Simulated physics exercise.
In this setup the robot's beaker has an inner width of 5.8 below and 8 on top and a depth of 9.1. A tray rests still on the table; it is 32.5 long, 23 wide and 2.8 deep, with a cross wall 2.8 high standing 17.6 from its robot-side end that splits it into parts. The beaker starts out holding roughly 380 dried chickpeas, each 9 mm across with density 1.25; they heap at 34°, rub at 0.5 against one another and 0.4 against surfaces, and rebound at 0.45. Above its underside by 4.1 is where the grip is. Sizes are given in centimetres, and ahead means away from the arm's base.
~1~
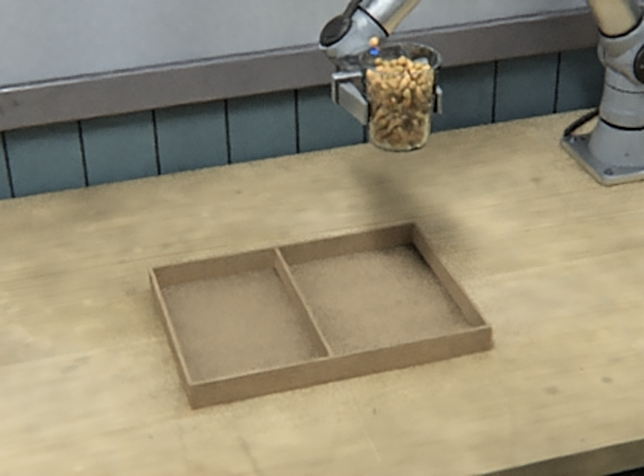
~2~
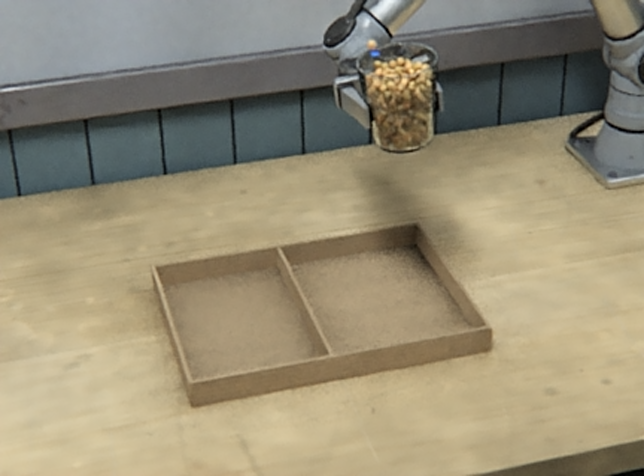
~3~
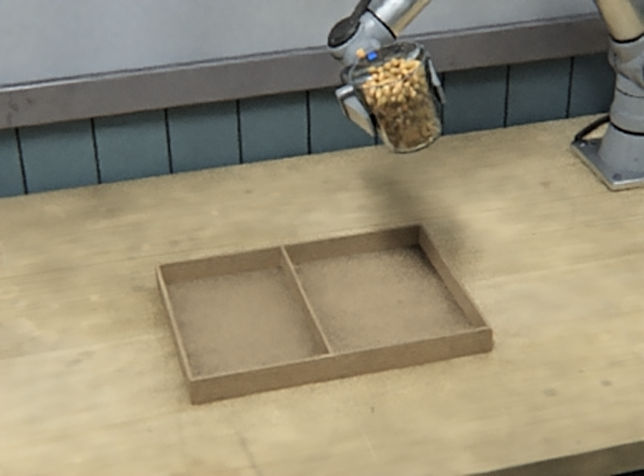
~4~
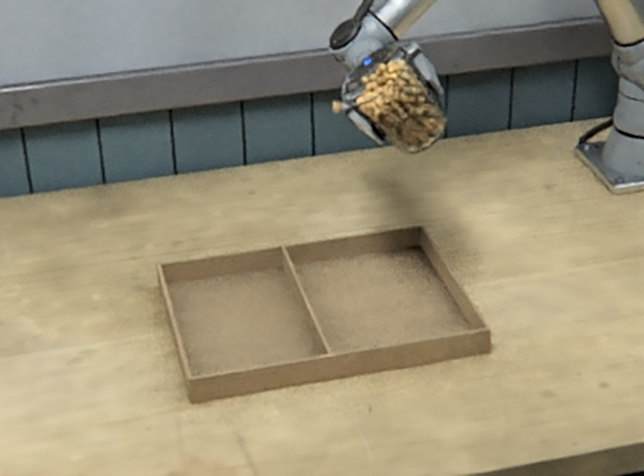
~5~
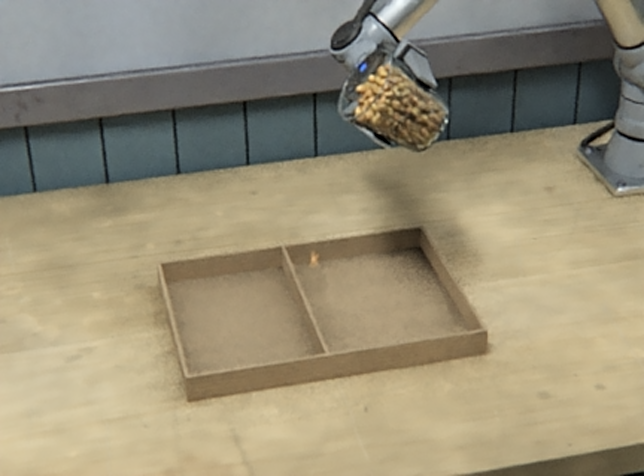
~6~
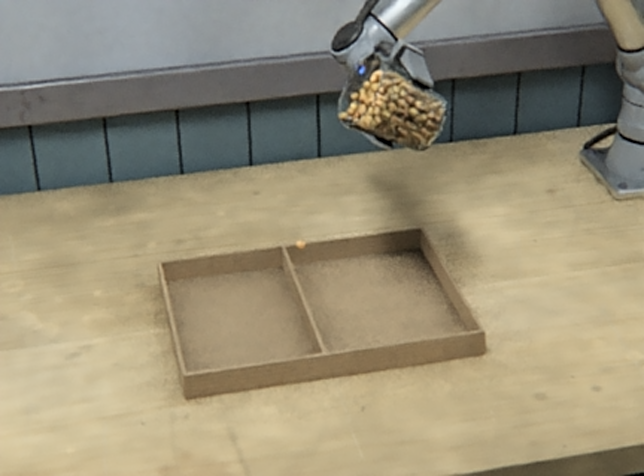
At first, a robot arm holds a clear beaker heaped with dried chickpeas upright above a wooden table, beyond an empty two-part tray. The arm then tilts the beaker steadily to the left, and a single chickpea drops out toward the tray while the rest stay bunched inside the steeply leaning beaker.
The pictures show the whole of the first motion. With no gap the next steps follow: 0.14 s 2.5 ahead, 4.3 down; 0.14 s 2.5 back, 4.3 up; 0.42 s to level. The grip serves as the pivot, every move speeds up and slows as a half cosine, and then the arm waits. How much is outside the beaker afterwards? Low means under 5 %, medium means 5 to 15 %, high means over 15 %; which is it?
It is low.
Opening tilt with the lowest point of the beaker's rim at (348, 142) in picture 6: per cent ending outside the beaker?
25 percent or so.
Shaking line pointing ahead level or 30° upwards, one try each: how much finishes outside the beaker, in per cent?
Estimates, in order: 20 % then 30 %.
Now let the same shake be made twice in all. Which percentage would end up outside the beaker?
Result: Approximately 5 per cent.
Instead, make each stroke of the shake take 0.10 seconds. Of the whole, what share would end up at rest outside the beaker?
5 %.
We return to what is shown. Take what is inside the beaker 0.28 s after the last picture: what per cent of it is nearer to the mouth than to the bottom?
That share comes to roughly 50 percent.
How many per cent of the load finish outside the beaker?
The share is close to 2 per cent.
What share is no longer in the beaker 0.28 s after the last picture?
0 %.
Then, 0.28 s on, tilted 57° forward, highest piece 28 above the table; 373 in the beaker, 2 in the far-side part, 4 in flight or on a rim.
Then, 0.56 s on, tilted 14° forward, highest piece 29 above the table; 370 in the beaker, 5 in the robot-side part, 4 in the far-side part.
Then, 0.90 s on, level, highest piece 30 above the table; 370 in the beaker, 5 in the robot-side part, 4 in the far-side part.
Then, 1.95 s on, level, highest piece 30 above the table; 370 in the beaker, 5 in the robot-side part, 4 in the far-side part.
In the end, 370 in the beaker, 5 in the robot-side part, 4 in the far-side part. That is 2 % outside the beaker.
